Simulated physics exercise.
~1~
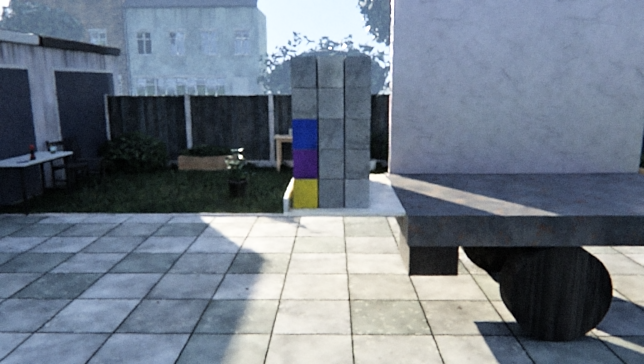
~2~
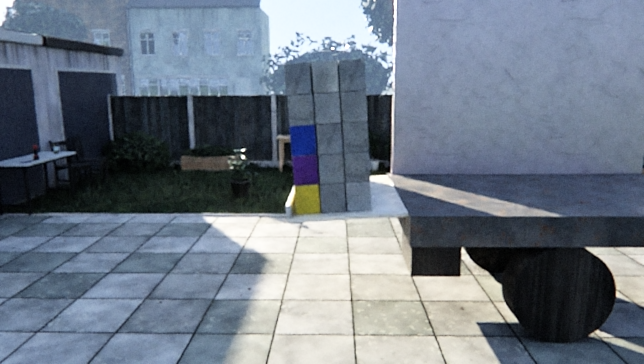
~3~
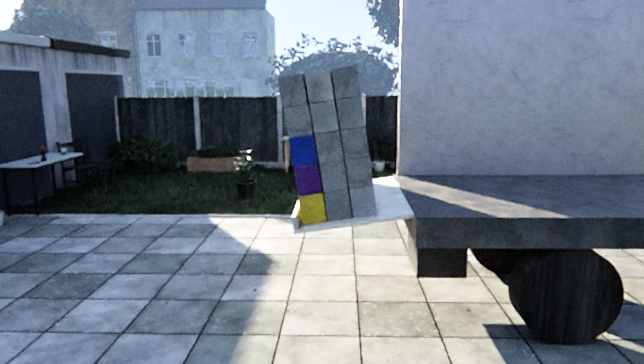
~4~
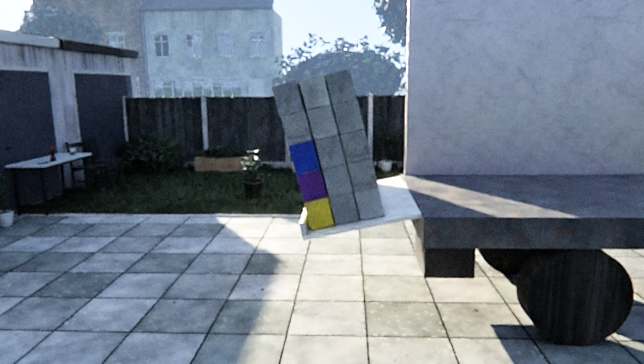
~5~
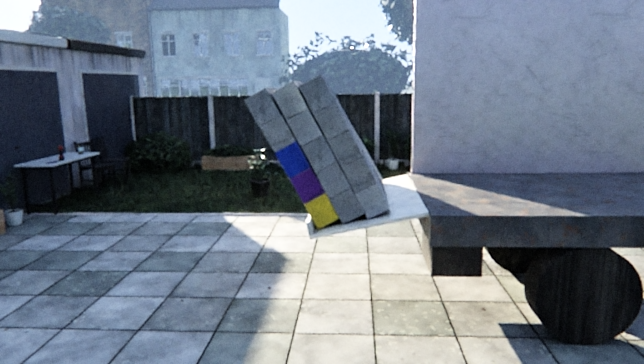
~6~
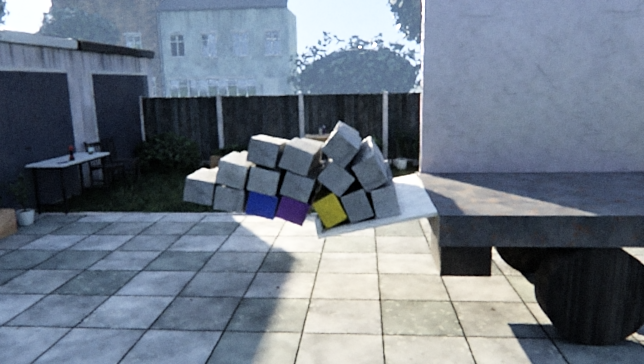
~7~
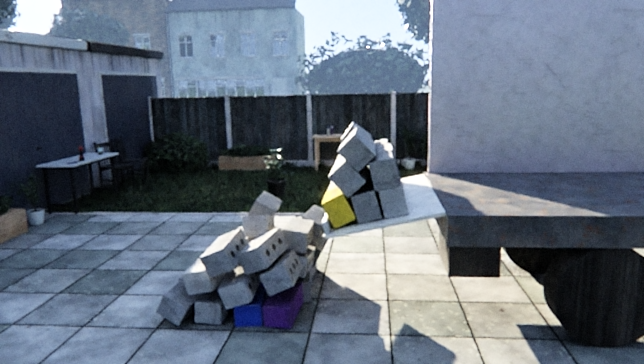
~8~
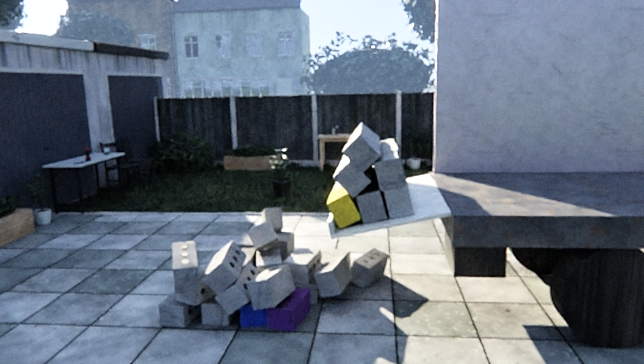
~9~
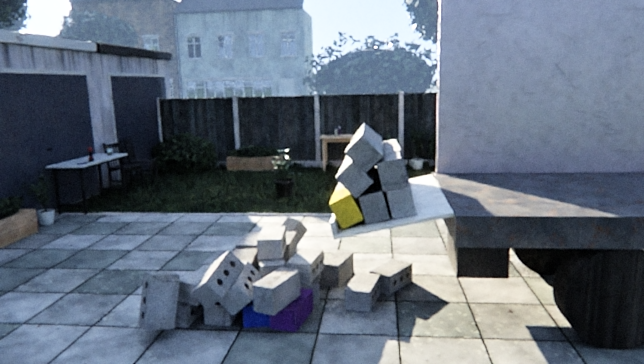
Stacked concrete blocks leaning left on a tilting platform, then toppling onto the patio, leaving a yellow block and others aboard.
